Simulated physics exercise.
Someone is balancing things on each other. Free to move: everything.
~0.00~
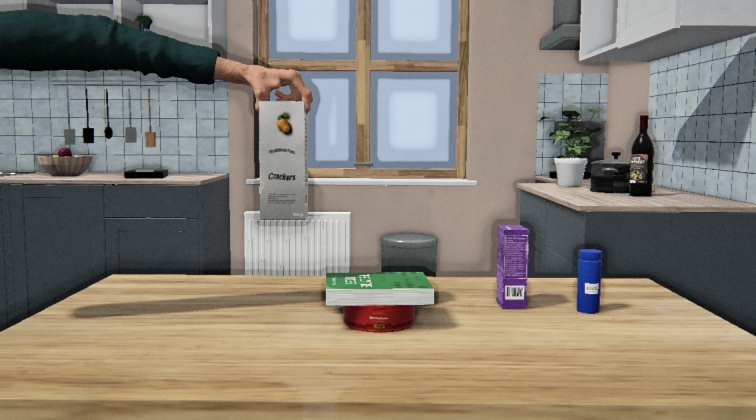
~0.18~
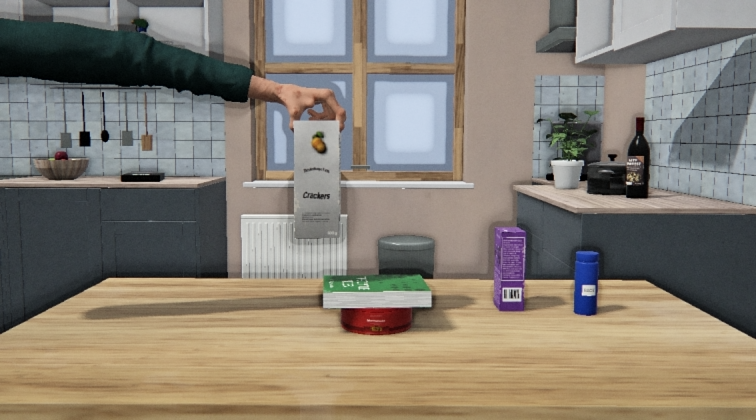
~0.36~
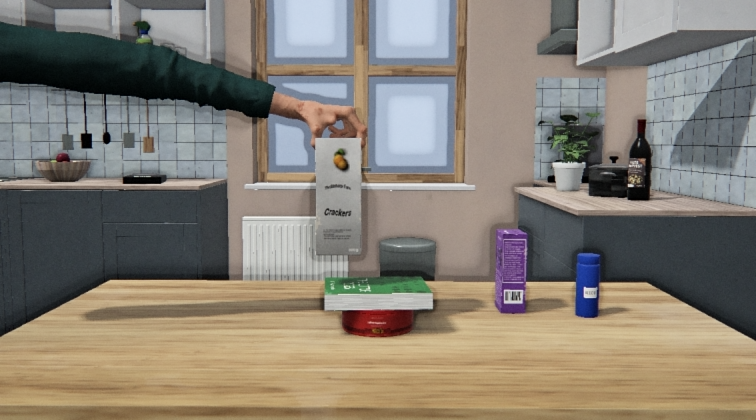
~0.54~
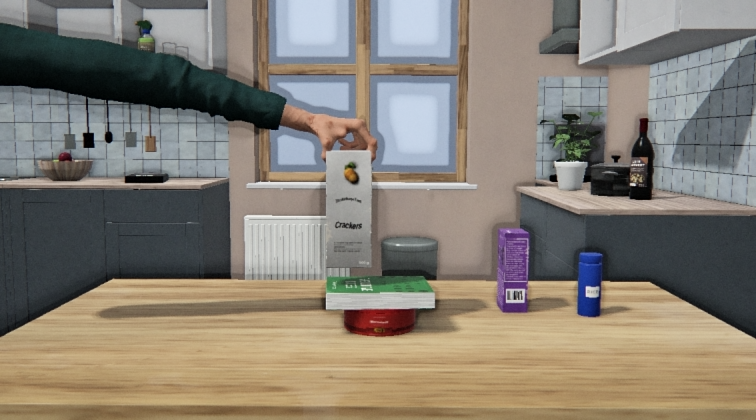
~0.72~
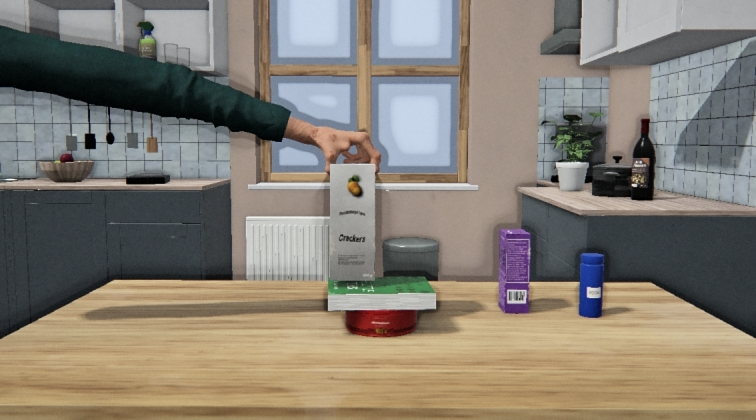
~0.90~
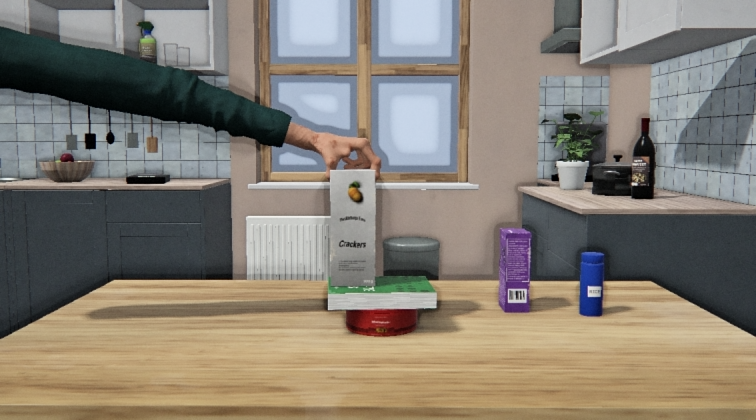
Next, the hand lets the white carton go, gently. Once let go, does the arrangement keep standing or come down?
The arrangement keeps standing.
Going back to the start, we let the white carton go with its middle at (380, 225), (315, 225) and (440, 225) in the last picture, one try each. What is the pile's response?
The pile remains standing in the first case, collapses in the second case and collapses in the third case.
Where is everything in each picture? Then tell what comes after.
The first picture shows coming down; white carton (284, 161); green book (377, 288).
The second picture shows coming down; white carton (318, 179); red tub (376, 313).
The third picture shows coming down; white carton (339, 196); green book (376, 293).
The fourth picture shows coming down; white carton (349, 208); red tub (380, 314).
The fifth picture shows coming down; white carton (353, 221); green book (379, 293).
The sixth picture shows in place under the hand; white carton (353, 227); red tub (382, 314).
After 1.40 s, no change.
After 2.30 s, white carton resting near (352, 227).
In the end (4.0 s), all 5 unmoved. At the end, from the last picture's camera, white carton near (352, 227). The pile stays up.
